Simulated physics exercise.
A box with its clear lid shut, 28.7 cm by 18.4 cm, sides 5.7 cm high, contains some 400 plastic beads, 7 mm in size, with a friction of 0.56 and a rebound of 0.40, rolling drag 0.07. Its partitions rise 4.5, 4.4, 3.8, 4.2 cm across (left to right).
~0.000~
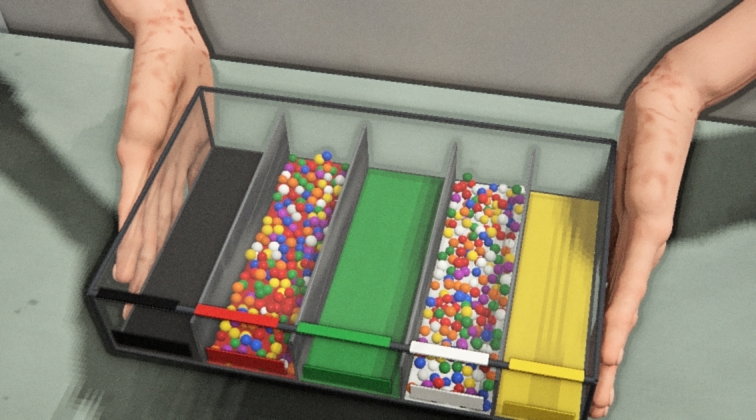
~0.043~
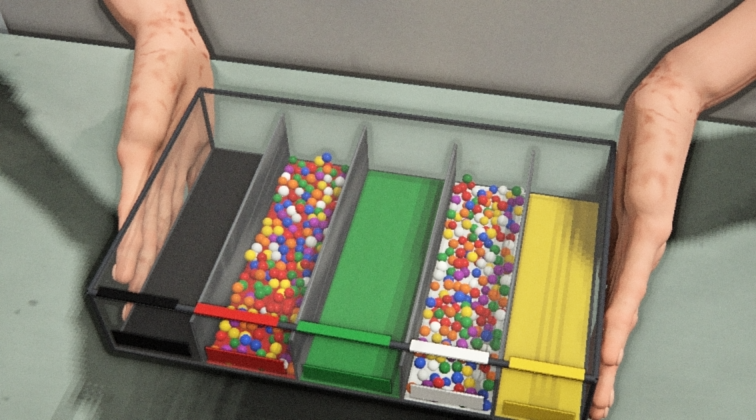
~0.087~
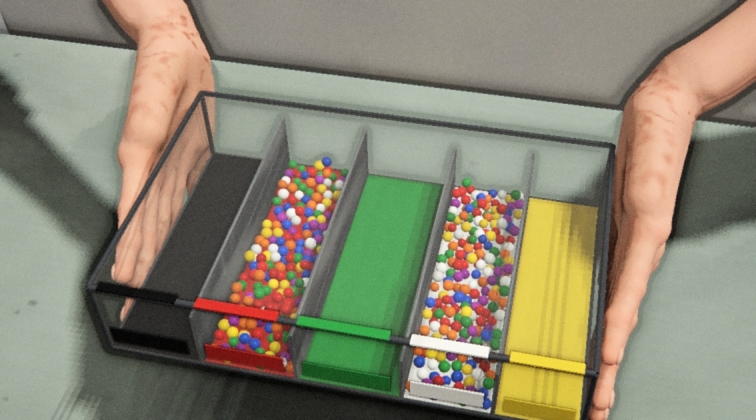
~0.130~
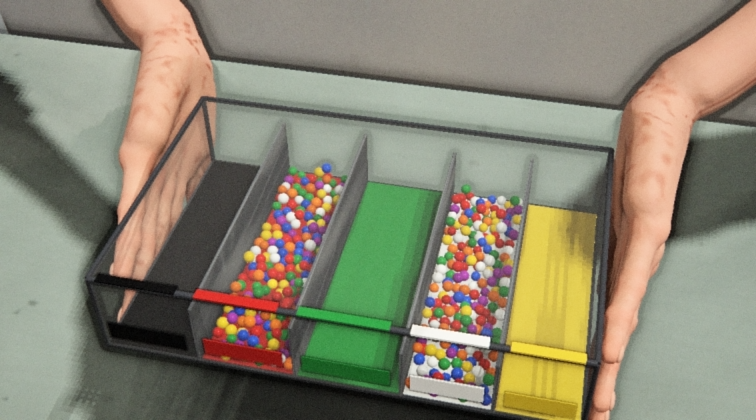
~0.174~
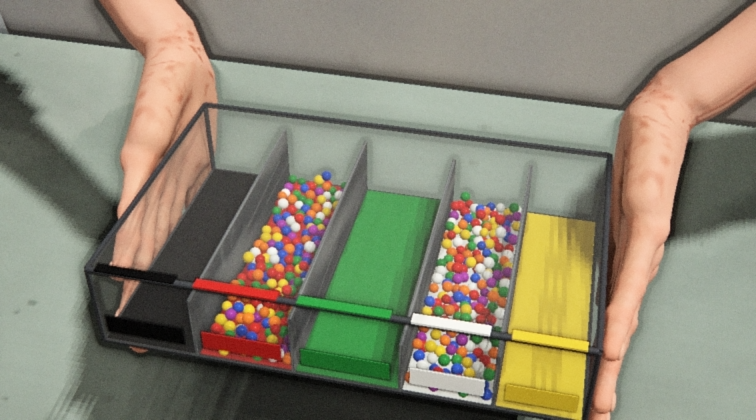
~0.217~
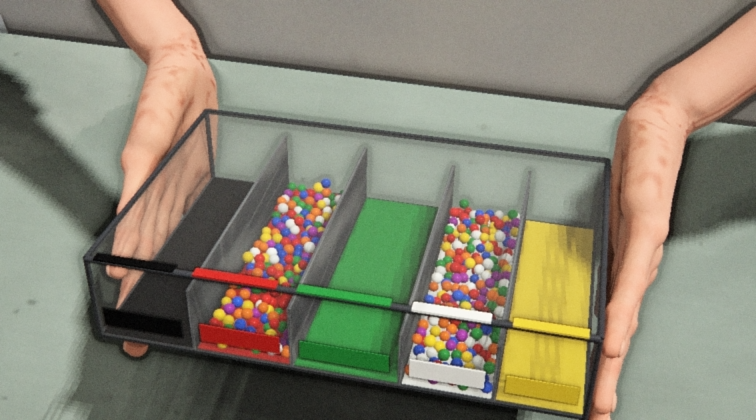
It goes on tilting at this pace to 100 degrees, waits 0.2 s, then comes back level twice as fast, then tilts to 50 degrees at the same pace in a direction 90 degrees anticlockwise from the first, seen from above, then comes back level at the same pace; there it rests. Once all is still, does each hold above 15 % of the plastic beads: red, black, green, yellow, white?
Red: Yes, black: No, green: No, yellow: No, white: Yes.
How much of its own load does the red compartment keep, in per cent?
About 90 per cent.
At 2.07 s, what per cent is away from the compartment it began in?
About 10 per cent.
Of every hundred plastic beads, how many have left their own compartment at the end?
About 10 per cent.
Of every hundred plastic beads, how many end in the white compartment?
Roughly 45 per cent.
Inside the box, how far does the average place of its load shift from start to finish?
Roughly 6.0 cm.
After 1.23 s, tilt 100 degrees; red 50 %, green 5 %, white 45 %; middle of all pieces near (382, 333).
After 2.07 s, tilt 0 degrees; red 45 %, green 5 %, white 45 %; middle of all pieces near (400, 174).
Then, at 2.84 s, tilt 48 degrees; red 45 %, green 5 %, white 45 %; middle of all pieces near (403, 192).
Then, at 3.58 s, tilt 0 degrees; red 45 %, green 5 %, white 45 %; middle of all pieces near (383, 196).
At rest (3.9 s), red 45 %, black 0 %, green 5 %, yellow 0 %, white 45 %.
